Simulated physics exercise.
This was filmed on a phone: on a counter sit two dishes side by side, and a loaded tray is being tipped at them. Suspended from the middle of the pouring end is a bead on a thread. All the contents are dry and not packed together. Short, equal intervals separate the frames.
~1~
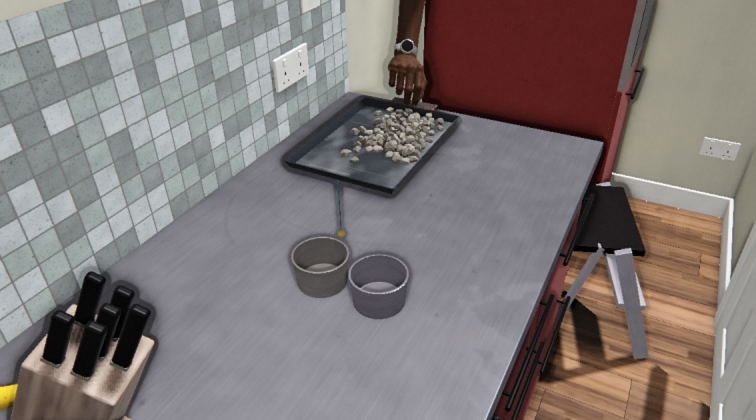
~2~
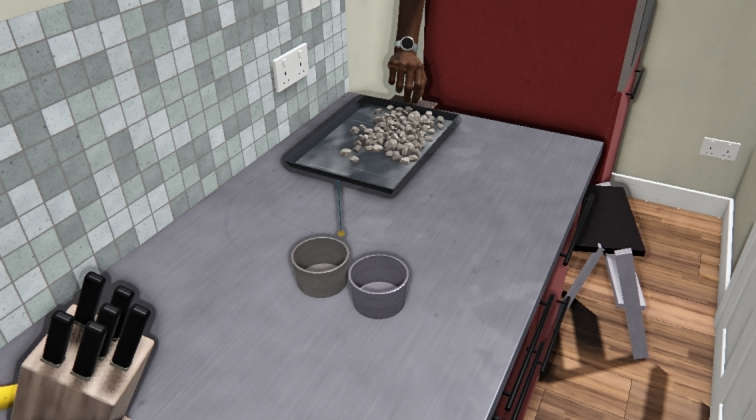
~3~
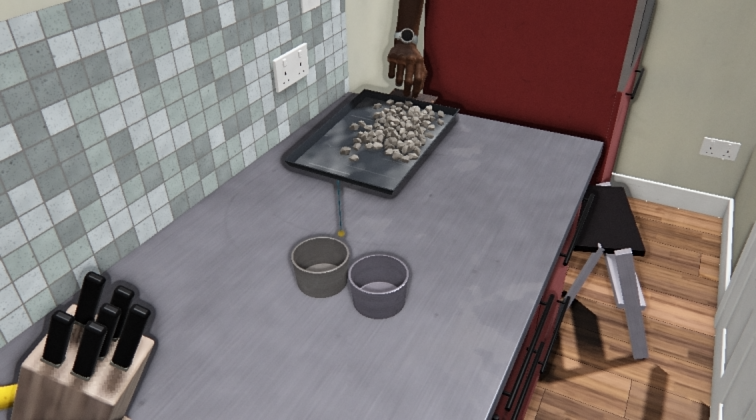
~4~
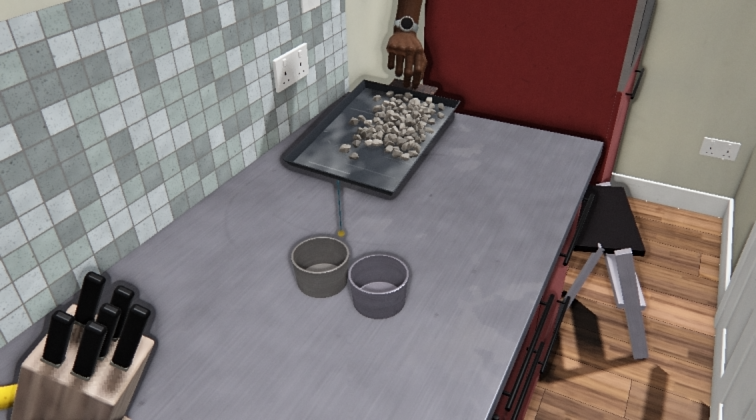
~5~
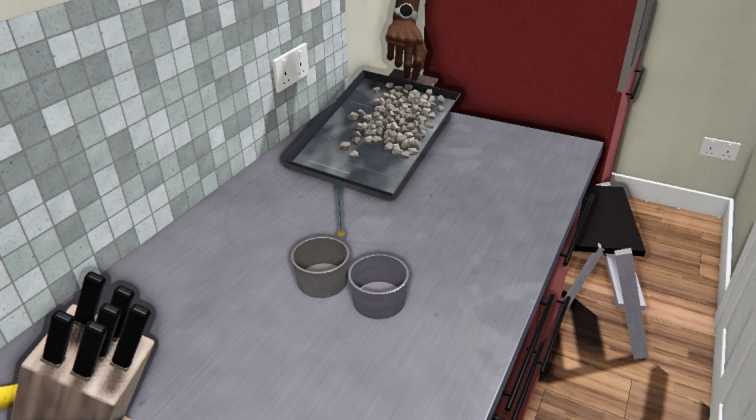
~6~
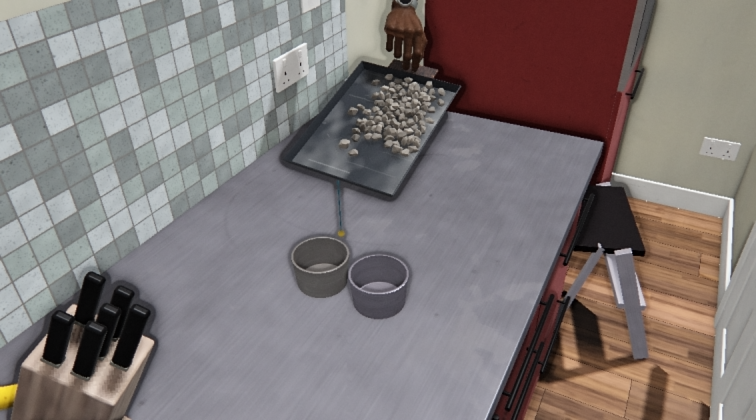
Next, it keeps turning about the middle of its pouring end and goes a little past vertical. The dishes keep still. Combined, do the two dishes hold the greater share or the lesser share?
The greater share.
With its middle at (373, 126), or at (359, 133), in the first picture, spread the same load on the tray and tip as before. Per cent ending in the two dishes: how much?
Roughly 70 per cent, and 80 per cent.
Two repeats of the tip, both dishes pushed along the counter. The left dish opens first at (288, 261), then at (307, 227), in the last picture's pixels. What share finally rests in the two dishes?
In turn 40 and 10 in a hundred.
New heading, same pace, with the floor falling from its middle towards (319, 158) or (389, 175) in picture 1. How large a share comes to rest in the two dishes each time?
Somewhere close to 0 % the first time, 50 % the second.
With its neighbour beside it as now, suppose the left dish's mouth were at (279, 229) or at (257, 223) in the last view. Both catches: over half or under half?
Short of half, then short of half.
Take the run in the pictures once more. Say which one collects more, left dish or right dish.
The one you want is the right of the two.
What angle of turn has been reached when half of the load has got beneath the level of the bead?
Somewhere near 70 degrees, I'd say.
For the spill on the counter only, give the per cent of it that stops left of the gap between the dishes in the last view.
Close to 60 %.
Shortly afterwards, tray tipped steeply; near half on the tray; a little in the right dish; only a few in the left dish; only a few outside both; near a third in the air.
Next, tray tipped past a quarter turn; near two thirds in the right dish; a little in the left dish; near a quarter outside both; only a few in the air.
Some moments later, tray tipped past a quarter turn; near two thirds in the right dish; a little in the left dish; near a quarter outside both.
In the end, tray tipped past a quarter turn; near two thirds in the right dish; a little in the left dish; near a quarter outside both.
